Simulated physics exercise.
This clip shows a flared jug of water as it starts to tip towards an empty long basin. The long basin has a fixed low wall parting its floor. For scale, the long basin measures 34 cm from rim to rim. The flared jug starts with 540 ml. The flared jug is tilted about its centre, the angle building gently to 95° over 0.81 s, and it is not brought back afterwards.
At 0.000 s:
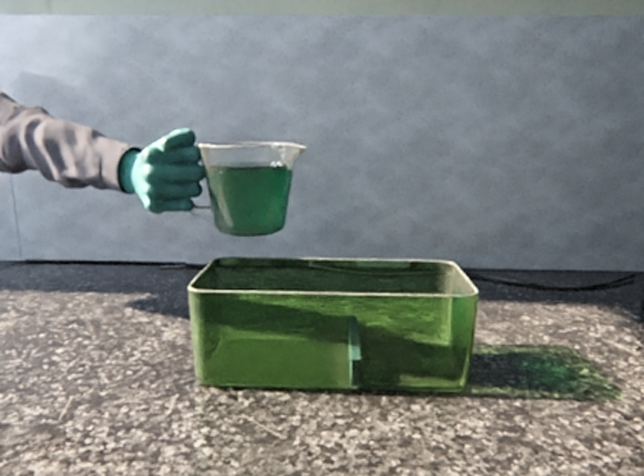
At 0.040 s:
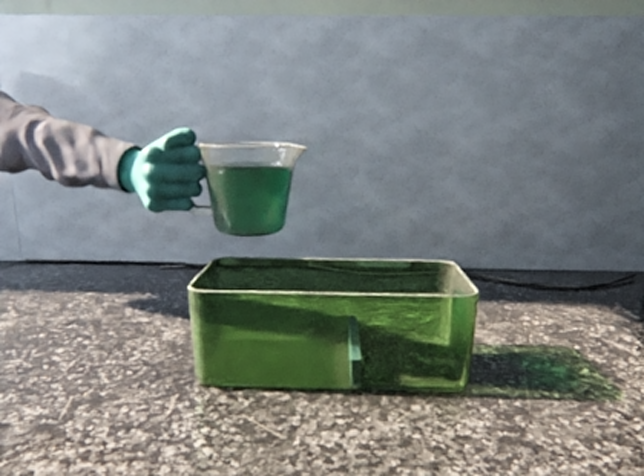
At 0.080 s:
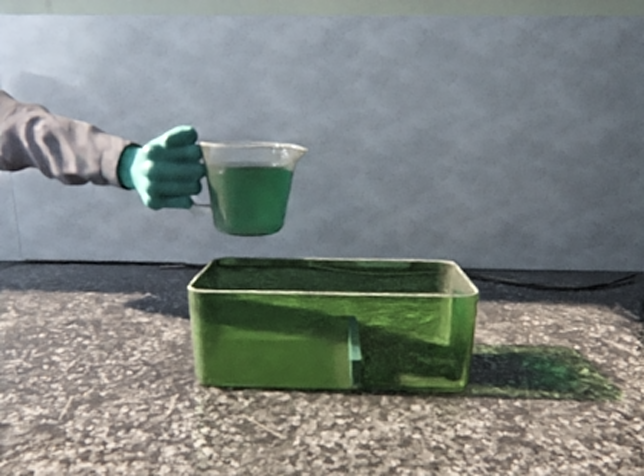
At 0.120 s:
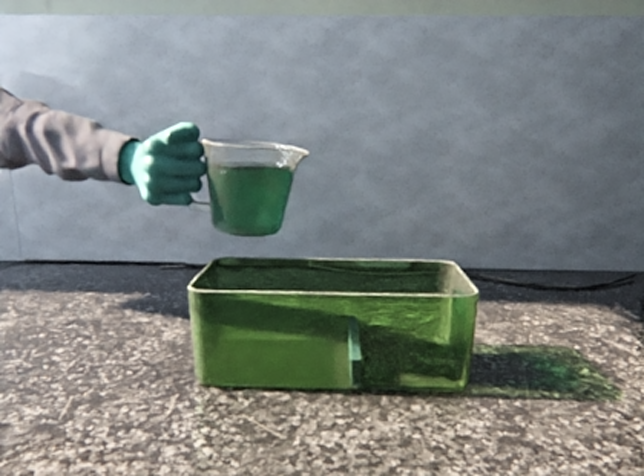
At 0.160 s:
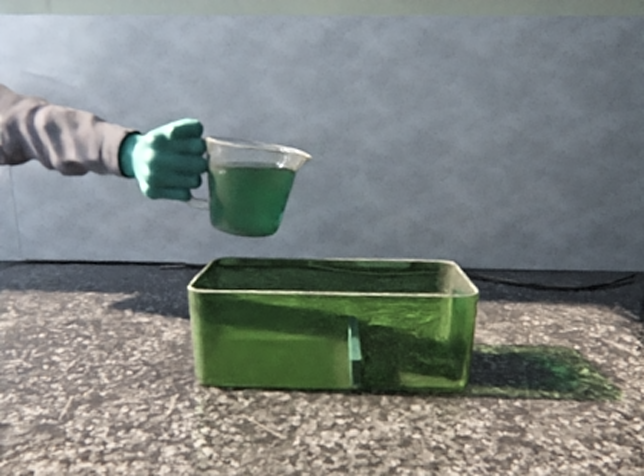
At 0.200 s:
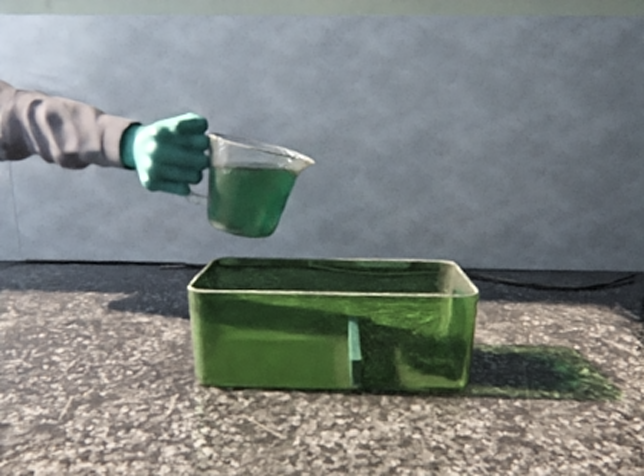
Above a long green basin, a gloved hand slowly tilts a jug of green liquid rightward.
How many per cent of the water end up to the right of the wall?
About 37 per cent.
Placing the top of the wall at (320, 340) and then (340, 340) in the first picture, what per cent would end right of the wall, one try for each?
It comes to 90 per cent, and then 75 per cent.
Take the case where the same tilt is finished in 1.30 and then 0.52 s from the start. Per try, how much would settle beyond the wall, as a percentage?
In order, 50 and 25 per cent.
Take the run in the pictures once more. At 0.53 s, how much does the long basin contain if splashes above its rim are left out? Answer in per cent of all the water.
Near 5 in a hundred.
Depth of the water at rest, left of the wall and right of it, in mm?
Depths at rest: Left around 12 mm, right around 10 mm.
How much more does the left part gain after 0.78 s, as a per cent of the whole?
Roughly 30 percent.
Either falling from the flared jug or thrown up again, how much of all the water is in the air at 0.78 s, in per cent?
Roughly 14 per cent.
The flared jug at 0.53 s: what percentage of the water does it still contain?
Around 76 percent.
By 0.53 s the tilt is 70° and 75 per cent is still to pour, 3 is left of the wall and 2 right of it.
By 0.78 s the tilt is 95° and 21 per cent is still to pour, 33 is left of the wall and 31 right of it.
By 1.03 s the tilt is 95° and 3 per cent is still to pour, 58 is left of the wall and 36 right of it.
By 1.31 s the tilt is 95° and 0 per cent is still to pour, 62 is left of the wall and 37 right of it.
At rest 62 per cent lies left of the wall, 37 right of it and 1 outside.
